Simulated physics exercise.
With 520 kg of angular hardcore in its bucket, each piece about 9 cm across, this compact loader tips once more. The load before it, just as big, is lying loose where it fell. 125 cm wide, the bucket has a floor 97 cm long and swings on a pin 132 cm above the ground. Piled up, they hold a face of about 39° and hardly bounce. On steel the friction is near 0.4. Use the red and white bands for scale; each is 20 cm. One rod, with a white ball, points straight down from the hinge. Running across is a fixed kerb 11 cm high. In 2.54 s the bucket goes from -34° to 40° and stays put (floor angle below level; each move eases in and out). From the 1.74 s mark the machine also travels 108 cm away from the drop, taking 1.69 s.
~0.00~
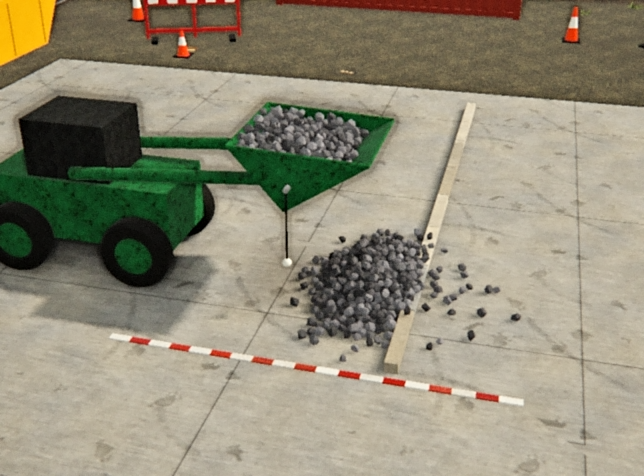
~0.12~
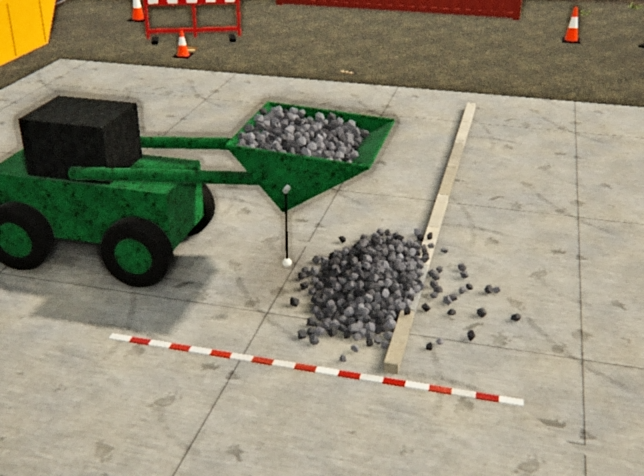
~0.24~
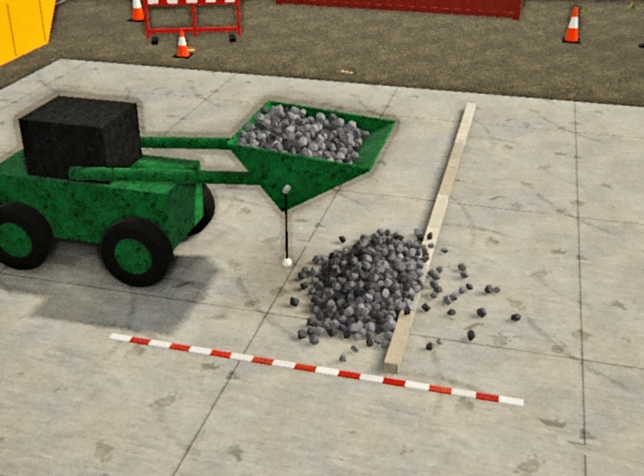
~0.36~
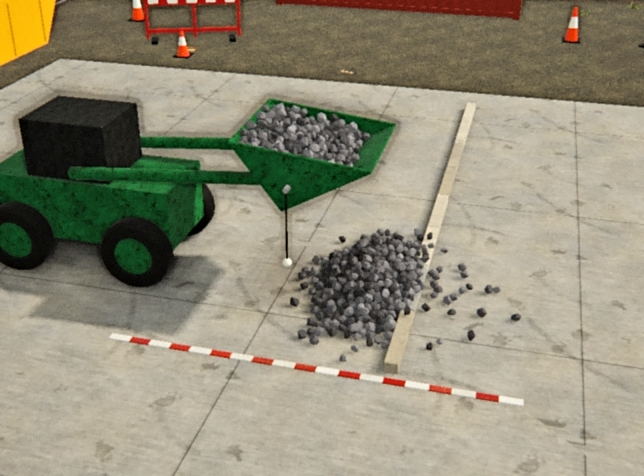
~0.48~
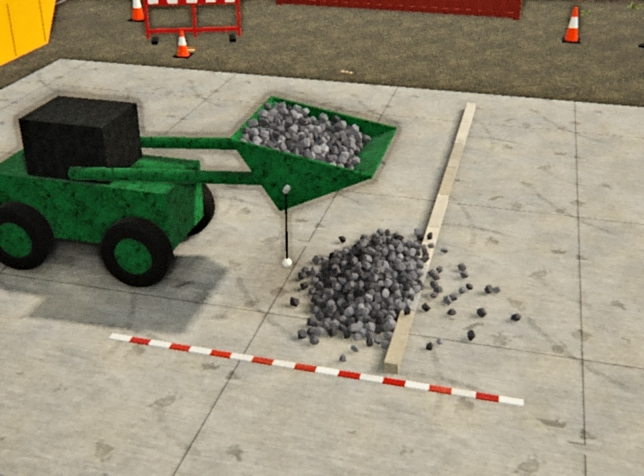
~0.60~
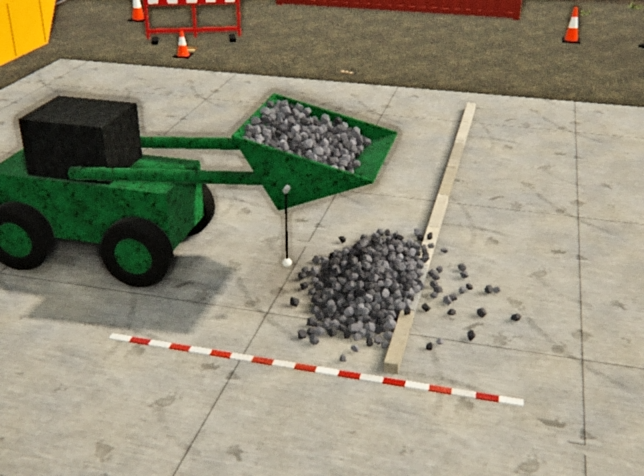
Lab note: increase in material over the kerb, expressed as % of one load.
Increase: 7 %.
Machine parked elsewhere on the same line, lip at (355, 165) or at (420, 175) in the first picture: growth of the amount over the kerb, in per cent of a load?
Near 0 in a hundred, then near 45 in a hundred.
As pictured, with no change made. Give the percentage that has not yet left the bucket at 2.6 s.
Around 5 per cent of the load is still inside.
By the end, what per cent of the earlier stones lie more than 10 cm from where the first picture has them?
I'd say roughly 5 per cent of them.
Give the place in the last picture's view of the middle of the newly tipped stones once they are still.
I'd say close to (349, 268).
After 1.9 s the floor is at 28°; in per cent of one load, 92 in the bucket, 104 on this side of the kerb, 4 over the kerb; the foremost stones are at (481, 299).
After 2.6 s the floor is at 40°; in per cent of one load, 3 in the bucket, 188 on this side of the kerb, 8 over the kerb; the foremost stones are at (480, 307).
After 3.9 s the floor is at 40°; in per cent of one load, 0 in the bucket, 189 on this side of the kerb, 11 over the kerb; the foremost stones are at (487, 314).
After 6.7 s the floor is at 40°; in per cent of one load, 0 in the bucket, 189 on this side of the kerb, 11 over the kerb; the foremost stones are at (487, 314). Net gain over the kerb, 7.
